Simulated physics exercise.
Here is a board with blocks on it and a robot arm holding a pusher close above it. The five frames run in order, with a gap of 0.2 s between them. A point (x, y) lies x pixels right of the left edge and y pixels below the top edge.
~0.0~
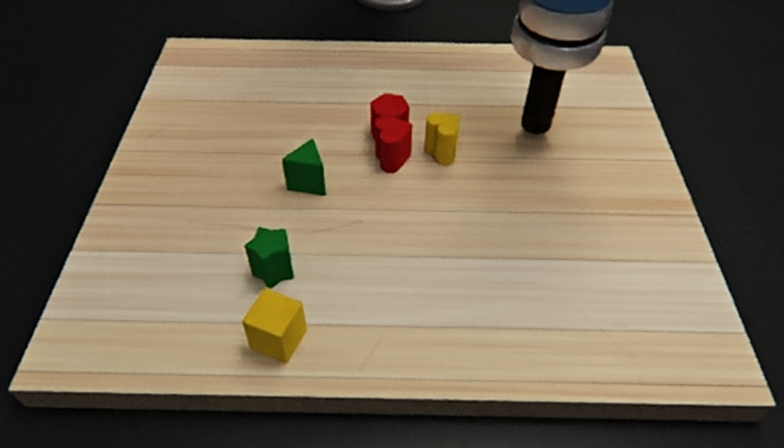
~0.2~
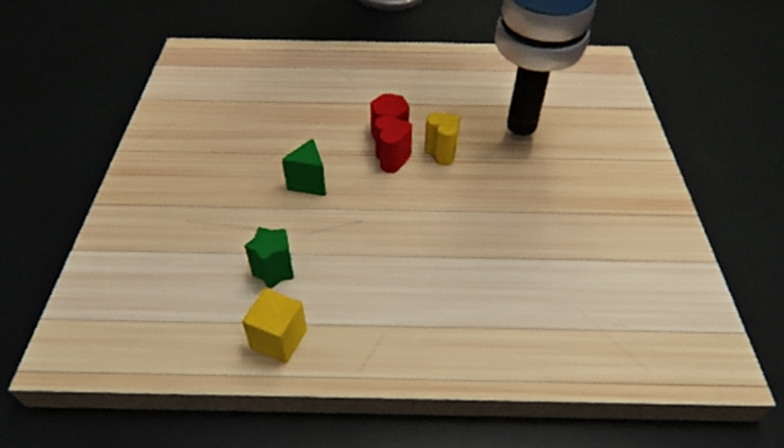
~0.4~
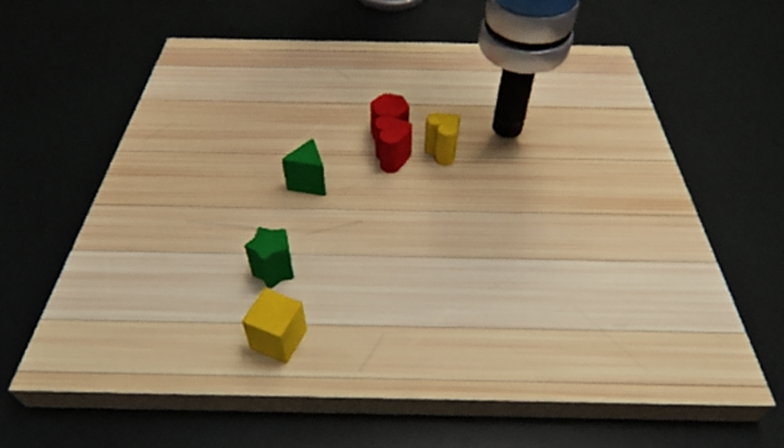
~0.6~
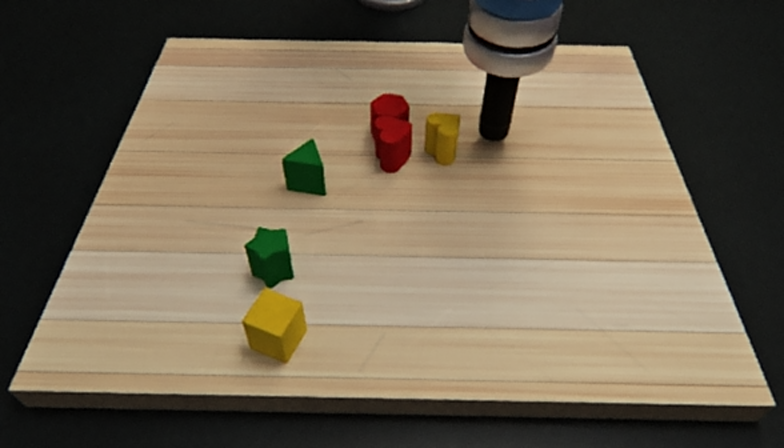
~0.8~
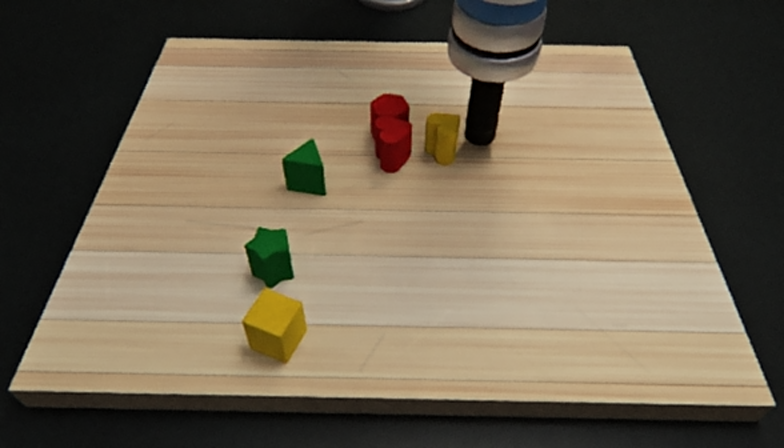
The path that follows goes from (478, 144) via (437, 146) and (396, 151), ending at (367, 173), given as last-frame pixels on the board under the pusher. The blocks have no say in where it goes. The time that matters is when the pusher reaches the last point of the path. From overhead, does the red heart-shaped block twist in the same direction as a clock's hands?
Yes, that is what happens.
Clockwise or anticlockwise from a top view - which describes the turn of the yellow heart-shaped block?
Its rotation is counterclockwise.
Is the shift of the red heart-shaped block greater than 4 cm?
I'd say yes.
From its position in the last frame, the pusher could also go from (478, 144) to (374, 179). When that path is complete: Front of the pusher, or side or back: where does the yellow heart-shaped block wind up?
My answer is that the yellow heart-shaped block has slipped off.
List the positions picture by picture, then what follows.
Pusher tip (536, 126); block tops, green triangle (305, 153); red six-sided block (390, 104); red heart-shaped block (392, 128); yellow heart-shaped block (445, 122), in the first frame.
Pusher (521, 127); blocks unchanged, in the second frame.
Pusher (507, 129); blocks unchanged, in the third frame.
Pusher (493, 132); blocks unchanged, in the fourth frame.
Pusher (480, 137); green triangle (305, 153); red six-sided block (390, 104); red heart-shaped block (392, 128); yellow heart-shaped block (445, 122), in the fifth frame.
On the path given first. One third of the way, pusher (437, 138); red heart-shaped block (381, 131), turned 35° clockwise; yellow heart-shaped block (421, 130), turned 60° anticlockwise.
Two thirds of the way, pusher (396, 144); red six-sided block (379, 102), turned 15° clockwise; red heart-shaped block (371, 138), turned 65° clockwise; yellow heart-shaped block (404, 141), turned 110° anticlockwise.
At the end, pusher (367, 166); green triangle in place; red six-sided block (379, 102), turned 15° clockwise; red heart-shaped block (343, 163), turned 50° clockwise; yellow heart-shaped block (400, 150), turned 150° anticlockwise.
